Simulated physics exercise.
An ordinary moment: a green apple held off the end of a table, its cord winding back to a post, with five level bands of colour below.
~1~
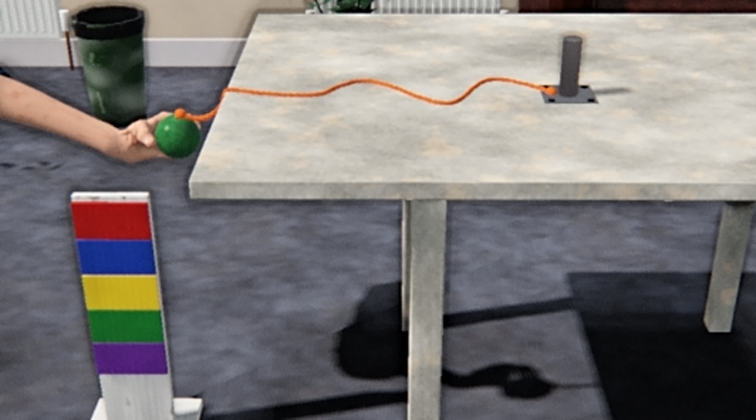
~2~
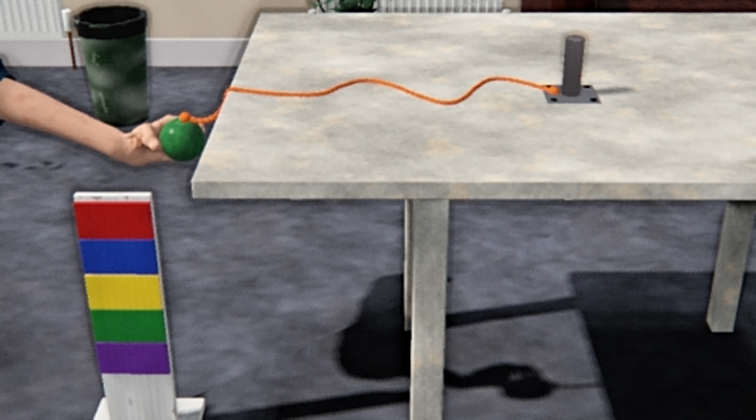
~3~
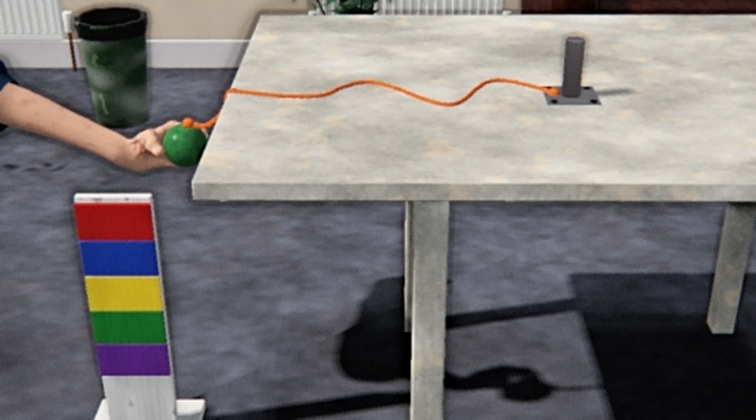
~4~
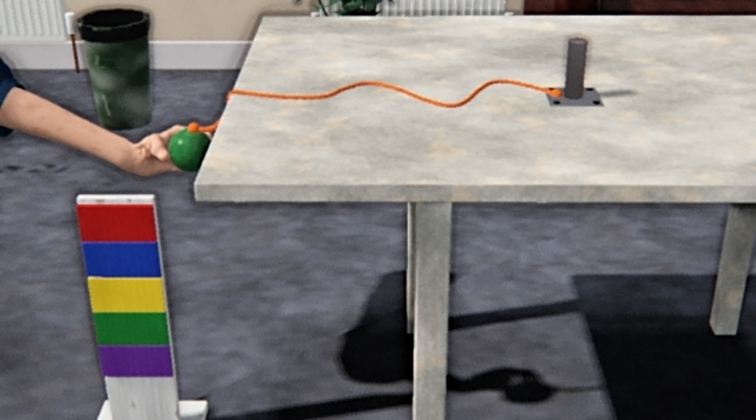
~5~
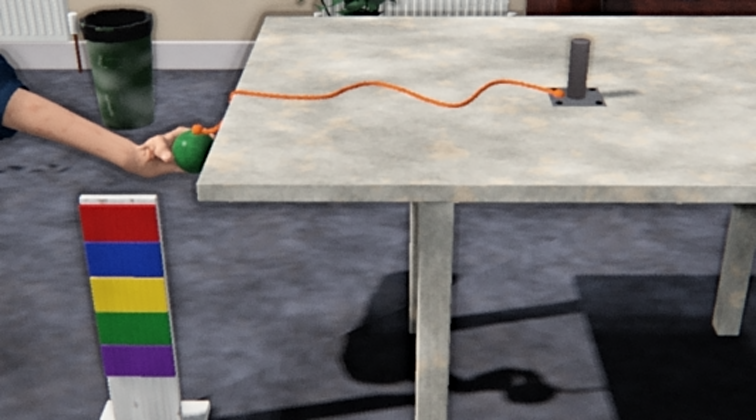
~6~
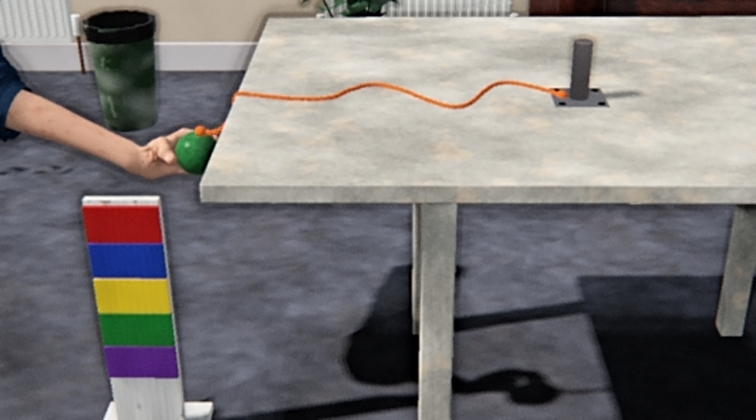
A green ball, held by a hand at the left end of a stone-grey table, shifts slightly down and to the right, drawing closer to the table's edge. Its orange cord stays in loose waves across the tabletop to a dark post, while the striped board below stands upright.
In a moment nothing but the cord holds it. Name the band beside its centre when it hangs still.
Its centre hangs level with the blue band.
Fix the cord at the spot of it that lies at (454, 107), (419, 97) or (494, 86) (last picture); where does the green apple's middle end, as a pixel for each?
In that order: (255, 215), (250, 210) and (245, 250).
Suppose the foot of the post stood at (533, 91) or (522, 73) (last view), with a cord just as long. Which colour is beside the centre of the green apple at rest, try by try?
Taking them in turn: Yellow; yellow.
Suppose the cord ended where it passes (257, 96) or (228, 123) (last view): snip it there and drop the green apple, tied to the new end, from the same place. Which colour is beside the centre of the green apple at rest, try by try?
In that order: No band; red.
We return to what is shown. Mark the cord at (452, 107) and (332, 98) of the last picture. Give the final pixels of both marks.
The first at (398, 95), the second at (241, 94).
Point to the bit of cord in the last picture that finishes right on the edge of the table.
That spot is around (325, 99).
Soon after, apple near (226, 244); level with red.
Then, apple near (278, 254); level with blue.
Further on, apple near (257, 258); level with blue.
At rest, apple near (240, 258); level with blue. Its middle rests at the blue band.
